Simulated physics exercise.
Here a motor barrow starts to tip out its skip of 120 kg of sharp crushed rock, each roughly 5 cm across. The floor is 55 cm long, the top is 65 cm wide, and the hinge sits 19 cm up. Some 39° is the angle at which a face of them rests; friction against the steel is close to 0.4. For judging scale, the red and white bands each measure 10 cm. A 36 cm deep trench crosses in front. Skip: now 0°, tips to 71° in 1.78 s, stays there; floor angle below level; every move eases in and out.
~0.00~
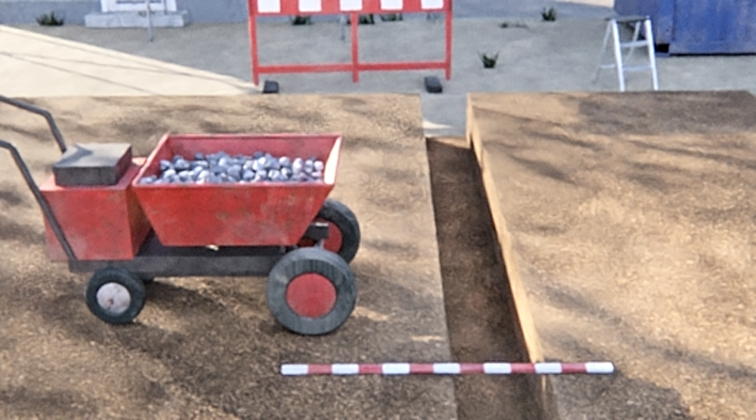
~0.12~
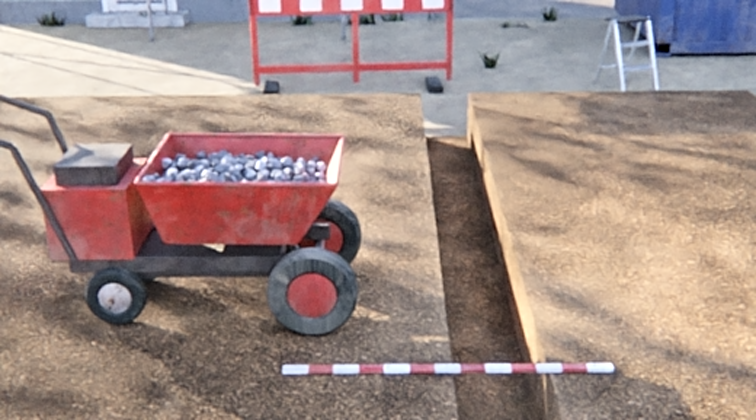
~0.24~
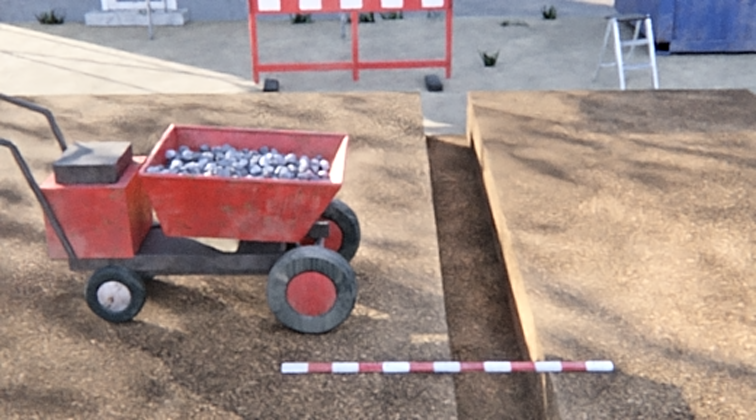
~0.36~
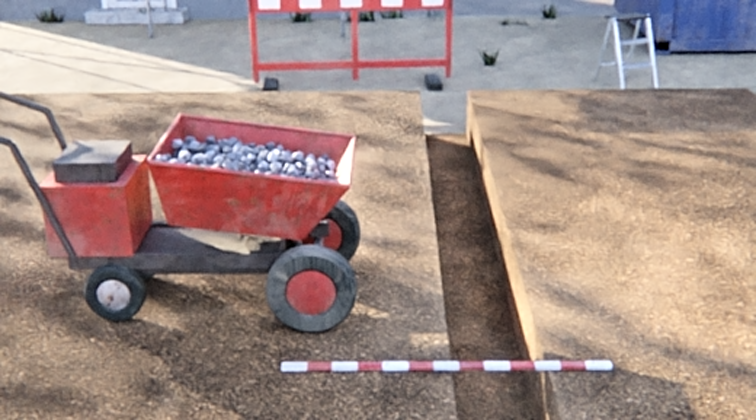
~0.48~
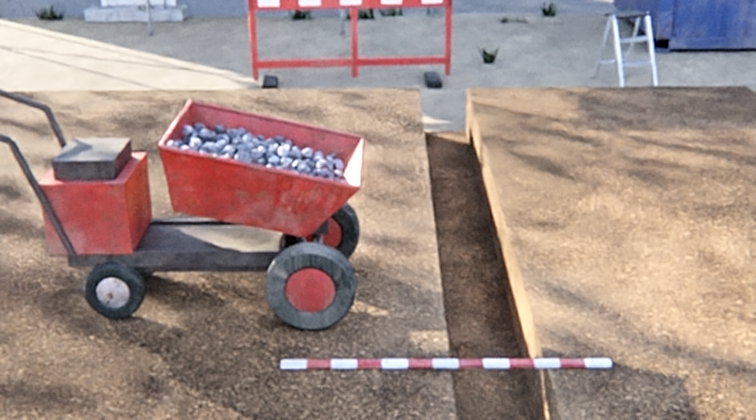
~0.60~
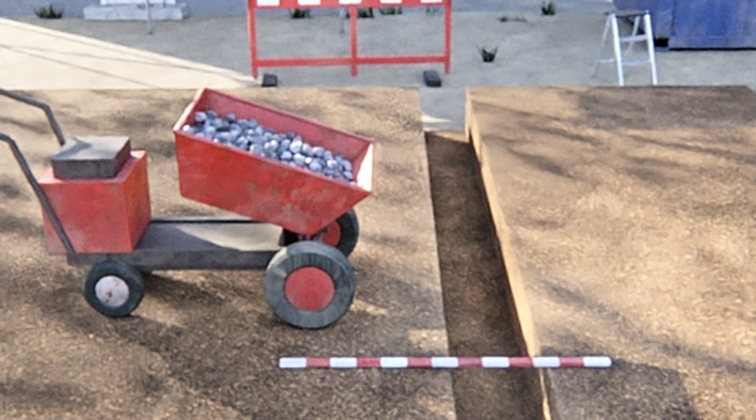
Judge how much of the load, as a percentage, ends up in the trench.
Around 62 %.
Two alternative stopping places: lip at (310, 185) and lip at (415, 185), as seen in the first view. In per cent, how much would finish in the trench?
From the first place around 45 per cent, from the other around 40.
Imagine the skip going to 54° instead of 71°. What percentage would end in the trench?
Expect roughly 0 per cent.
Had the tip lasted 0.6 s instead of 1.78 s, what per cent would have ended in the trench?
Then roughly 70 percent.
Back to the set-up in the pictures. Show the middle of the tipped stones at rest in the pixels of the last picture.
Look at roughly (479, 352).
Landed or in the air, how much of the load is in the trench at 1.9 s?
Roughly 10 percent of the load.
After 1.3 s the floor is at 60°; 100 % in the skip; the foremost stones are at (430, 233).
After 1.9 s the floor is at 71°; 86 % in the skip, 1 % short of the trench, 12 % in the trench; the foremost stones are at (520, 372).
After 2.2 s the floor is at 71°; 67 % in the skip, 1 % short of the trench, 32 % in the trench; the foremost stones are at (521, 370).
After 4.2 s the floor is at 71°; 38 % in the skip, 62 % in the trench; the foremost stones are at (522, 370).
